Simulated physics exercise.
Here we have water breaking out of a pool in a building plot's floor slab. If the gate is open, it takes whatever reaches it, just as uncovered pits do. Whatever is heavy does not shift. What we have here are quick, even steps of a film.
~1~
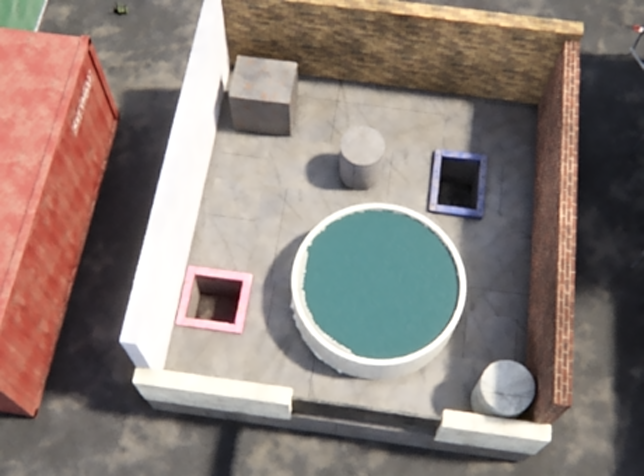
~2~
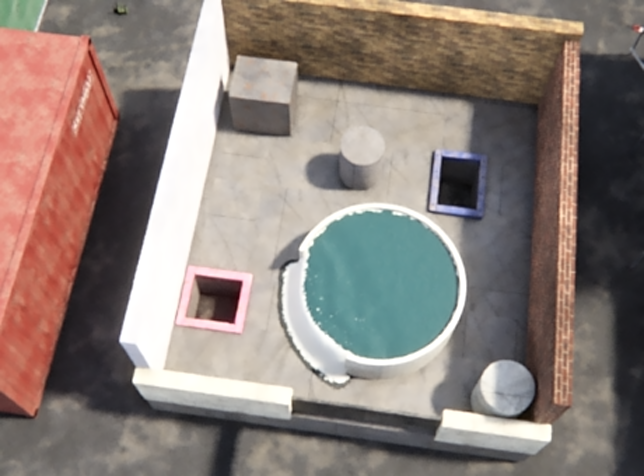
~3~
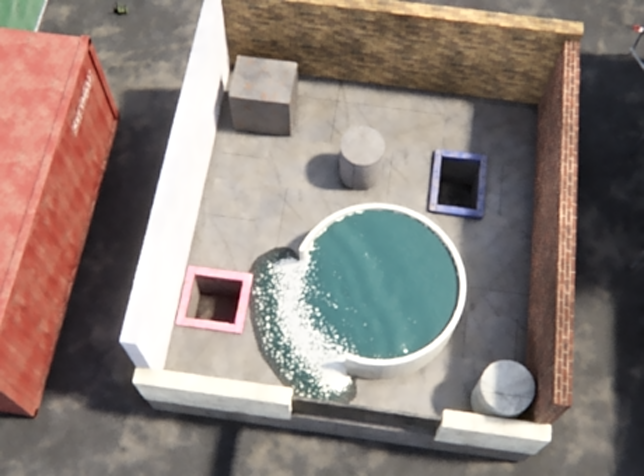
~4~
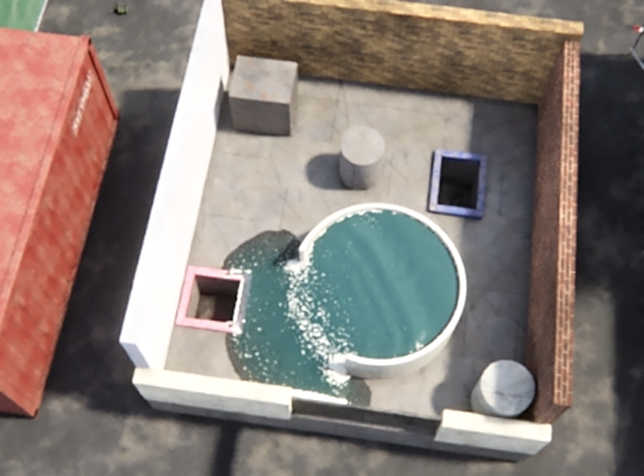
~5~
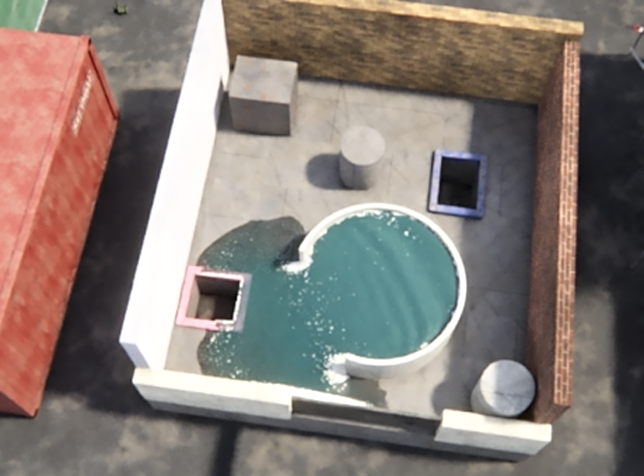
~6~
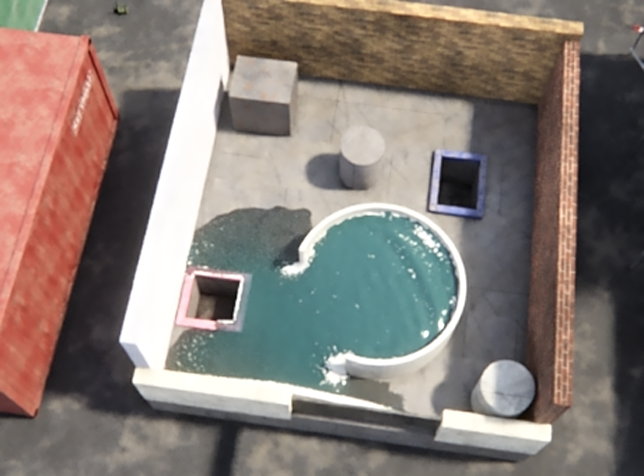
In a walled plot with a concrete floor, the left side of a round white tank gives way, and teal water pours out, foaming, then spreads left across the slab and around the pink-framed pit toward the white wall.
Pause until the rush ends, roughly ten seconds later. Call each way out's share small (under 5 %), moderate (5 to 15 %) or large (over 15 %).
The gate's share is small. The blue pit's share is small. The pink pit's share is large.
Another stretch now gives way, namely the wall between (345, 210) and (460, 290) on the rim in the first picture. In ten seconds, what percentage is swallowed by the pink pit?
In per cent: Pink 8.
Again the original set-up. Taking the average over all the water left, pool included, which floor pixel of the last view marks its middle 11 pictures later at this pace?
Centre of the water: Near (311, 319).
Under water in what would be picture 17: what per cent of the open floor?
Some 35 in a hundred.
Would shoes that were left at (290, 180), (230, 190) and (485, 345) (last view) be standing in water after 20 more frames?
As listed: Covered, under water, awash.
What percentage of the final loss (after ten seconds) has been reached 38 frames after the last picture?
Share gone: About 95 %.
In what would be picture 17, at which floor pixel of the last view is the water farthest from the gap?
Farthest reach: (227, 82).
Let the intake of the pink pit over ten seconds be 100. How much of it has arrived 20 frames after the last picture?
Near 75 per cent, give or take.
A moment on, water covers 30 % of the floor; the gate 0 %, the blue pit 0 %, the pink pit 7 %.
Next, water covers 35 % of the floor; the gate 0 %, the blue pit 0 %, the pink pit 19 %.
Then, water covers 50 % of the floor; the gate 0 %, the blue pit 0 %, the pink pit 35 %.
Later, water covers 90 % of the floor; the gate 0 %, the blue pit 0 %, the pink pit 44 %.
In the end, water covers 100 % of the floor; the gate 0 %, the blue pit 0 %, the pink pit 47 %.
